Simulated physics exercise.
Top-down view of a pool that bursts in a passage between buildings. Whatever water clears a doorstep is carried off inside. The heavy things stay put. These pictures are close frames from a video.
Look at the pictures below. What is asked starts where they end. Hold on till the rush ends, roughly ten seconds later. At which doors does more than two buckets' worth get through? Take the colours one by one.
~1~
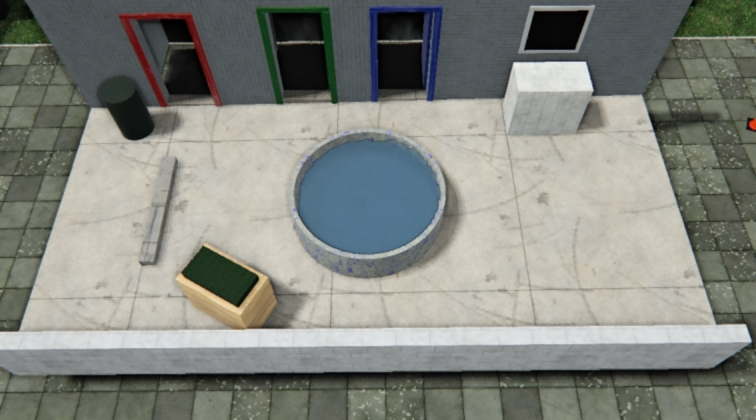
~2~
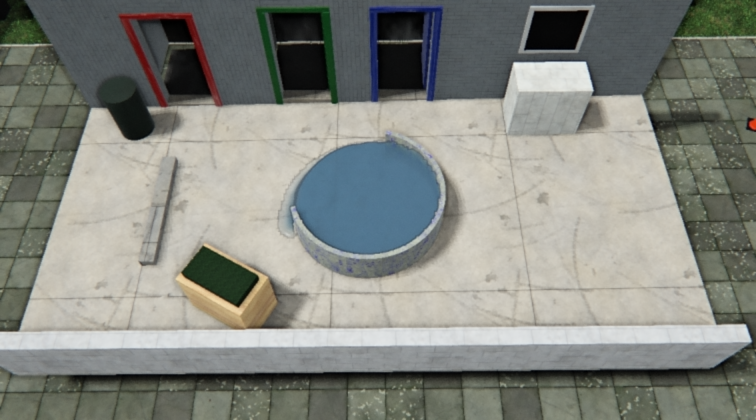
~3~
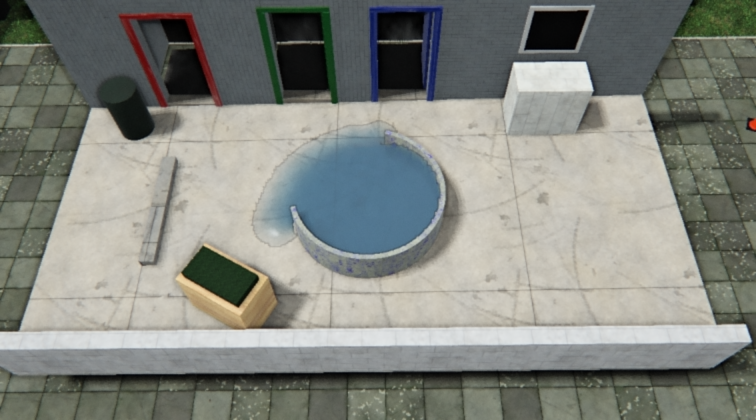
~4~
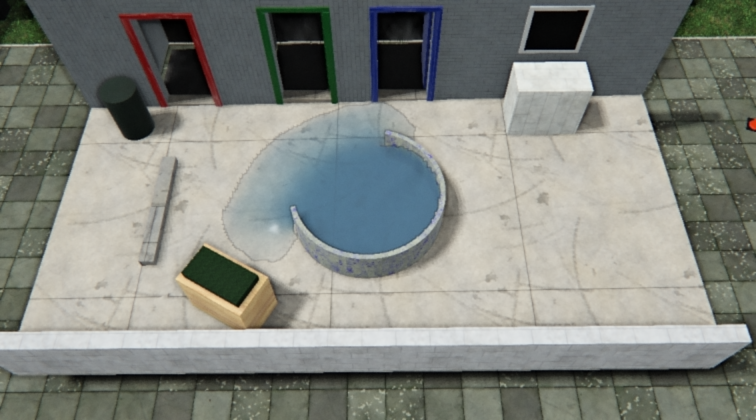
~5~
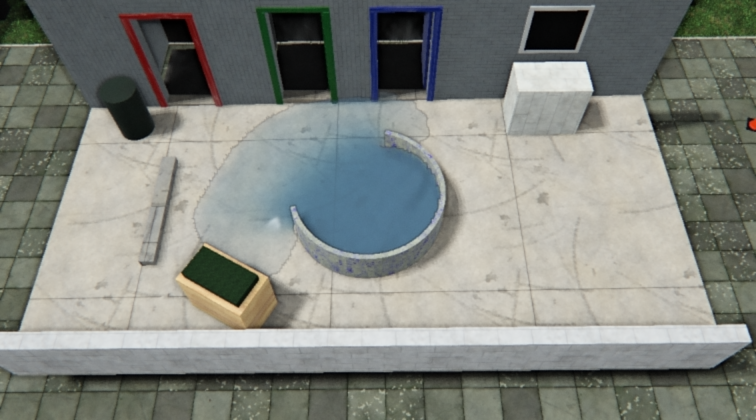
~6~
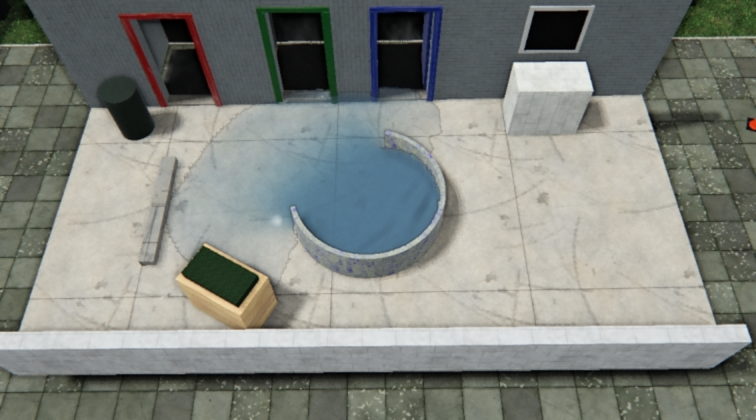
In the end the green door receives more than two buckets; the blue door receives more than two buckets; the red door receives more than two buckets.
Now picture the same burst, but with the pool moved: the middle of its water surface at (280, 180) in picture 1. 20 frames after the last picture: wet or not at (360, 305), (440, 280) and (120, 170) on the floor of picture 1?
Result: Spared; spared; inundated.
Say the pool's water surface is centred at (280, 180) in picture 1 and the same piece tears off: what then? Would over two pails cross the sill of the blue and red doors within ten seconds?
As I see it, the blue door does not reach it; the red door gets past it.
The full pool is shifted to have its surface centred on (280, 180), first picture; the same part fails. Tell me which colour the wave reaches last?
Door noted: The door marked blue.
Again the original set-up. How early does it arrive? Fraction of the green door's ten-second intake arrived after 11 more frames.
My estimate: Close to 60 per cent.
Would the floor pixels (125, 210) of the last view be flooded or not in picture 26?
Outcome at that point: Inundated.
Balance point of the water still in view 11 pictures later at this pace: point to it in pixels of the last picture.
Roughly (278, 166) in the last picture.
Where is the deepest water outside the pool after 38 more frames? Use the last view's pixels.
Around (158, 122).
A moment on, water covers 30 % of the floor; the green door over two buckets in, the blue door over two buckets in, the red door under two buckets in.
Next, water covers 40 % of the floor; the green door far over two buckets in, the blue door over two buckets in, the red door over two buckets in.
Then, water covers 45 % of the floor; the green door far over two buckets in, the blue door over two buckets in, the red door far over two buckets in.
Later, water covers 55 % of the floor; the green door far over two buckets in, the blue door over two buckets in, the red door far over two buckets in.
In the end, water covers 55 % of the floor; the green door far over two buckets in, the blue door over two buckets in, the red door far over two buckets in.
